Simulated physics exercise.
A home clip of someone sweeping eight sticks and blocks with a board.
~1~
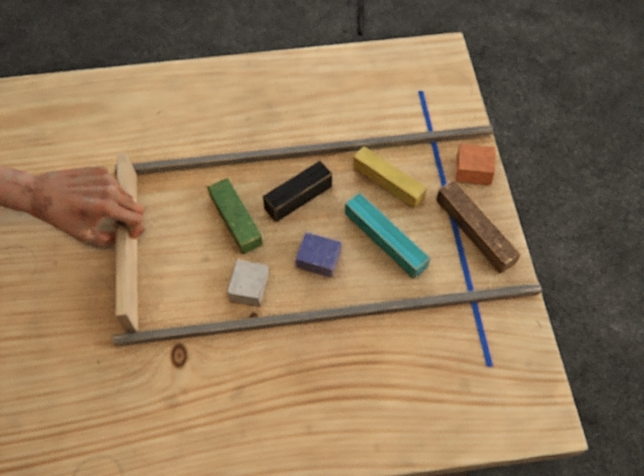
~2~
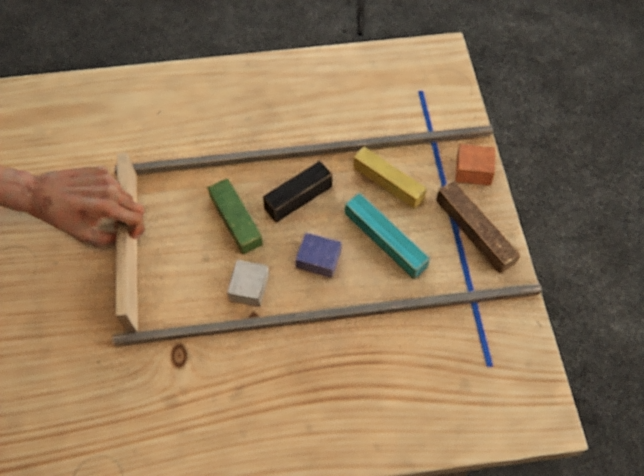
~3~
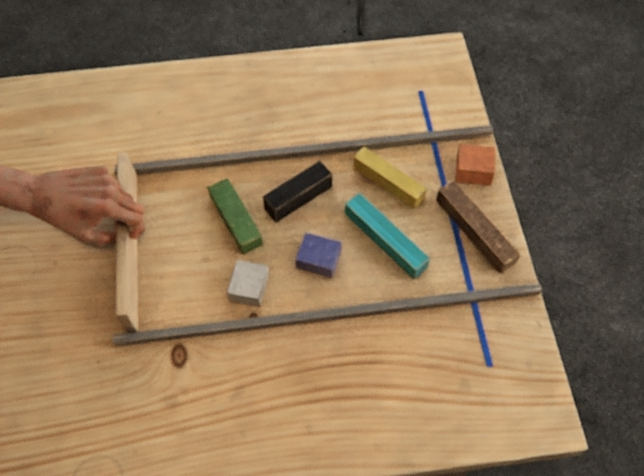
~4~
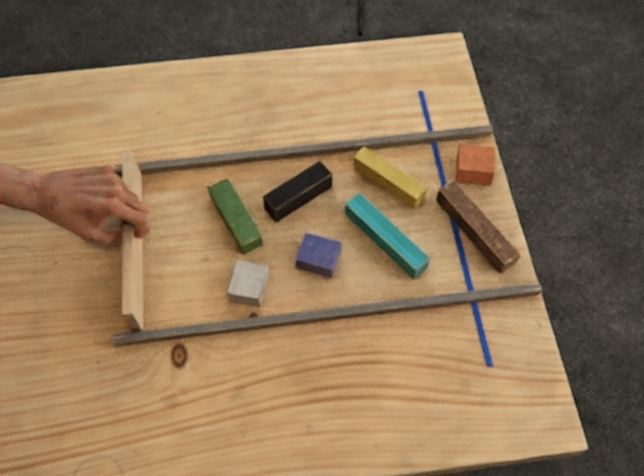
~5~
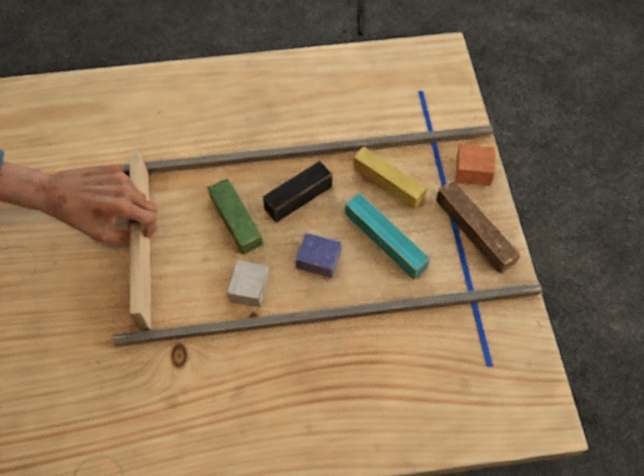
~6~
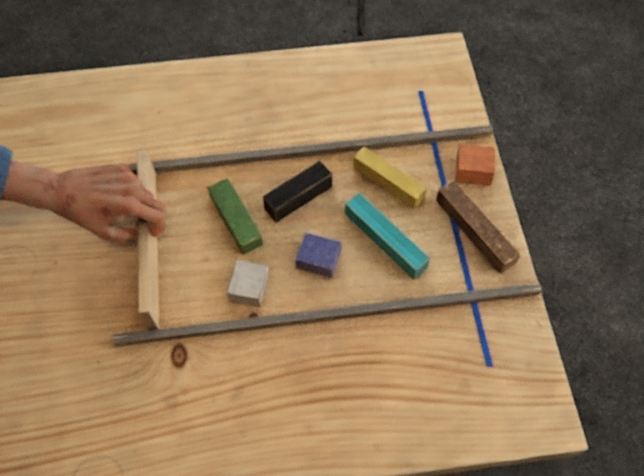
We see a hand holding an upright wooden board between two grey rails on a table, with eight coloured sticks and blocks to its right; the board stays nearly still, then slides slightly right, without touching any pieces.
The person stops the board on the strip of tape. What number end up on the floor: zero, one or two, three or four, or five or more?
In the end the number that fall off is three or four.
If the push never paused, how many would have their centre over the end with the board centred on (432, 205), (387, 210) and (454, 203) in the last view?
In that order 2, 0 and 4.
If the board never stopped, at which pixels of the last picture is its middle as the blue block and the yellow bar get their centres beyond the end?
At (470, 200) for the blue block; at (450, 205) for the yellow bar.
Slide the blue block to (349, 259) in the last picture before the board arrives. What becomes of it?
It stays on.
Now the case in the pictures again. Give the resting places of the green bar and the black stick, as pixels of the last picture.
First (460, 192), then (478, 172).
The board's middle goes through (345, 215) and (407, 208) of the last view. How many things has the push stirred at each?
At the one place 6, at the other 8.
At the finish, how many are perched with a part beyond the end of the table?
That would be 1.
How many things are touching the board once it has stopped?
That makes 2.
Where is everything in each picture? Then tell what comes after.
The first picture shows orange block (475, 164); brown bar (477, 226); yellow bar (389, 177); board (127, 240); tape (452, 214).
The second picture shows brown bar (477, 226); blue block (319, 255).
The third picture shows yellow bar (389, 177); board (127, 240).
The fourth picture shows orange block (475, 165); black stick (298, 191).
The fifth picture shows brown bar (477, 226); turquoise stick (386, 235).
The sixth picture shows orange block (475, 165); brown bar (477, 226); yellow bar (389, 177); board (148, 237); tape (452, 214).
Soon after, none off yet; orange block at rest near (475, 165); brown bar at rest near (477, 226); yellow bar at rest near (390, 177).
At rest, the number that fall off is three or four; fallen, turquoise stick, yellow bar, brown bar and orange block.
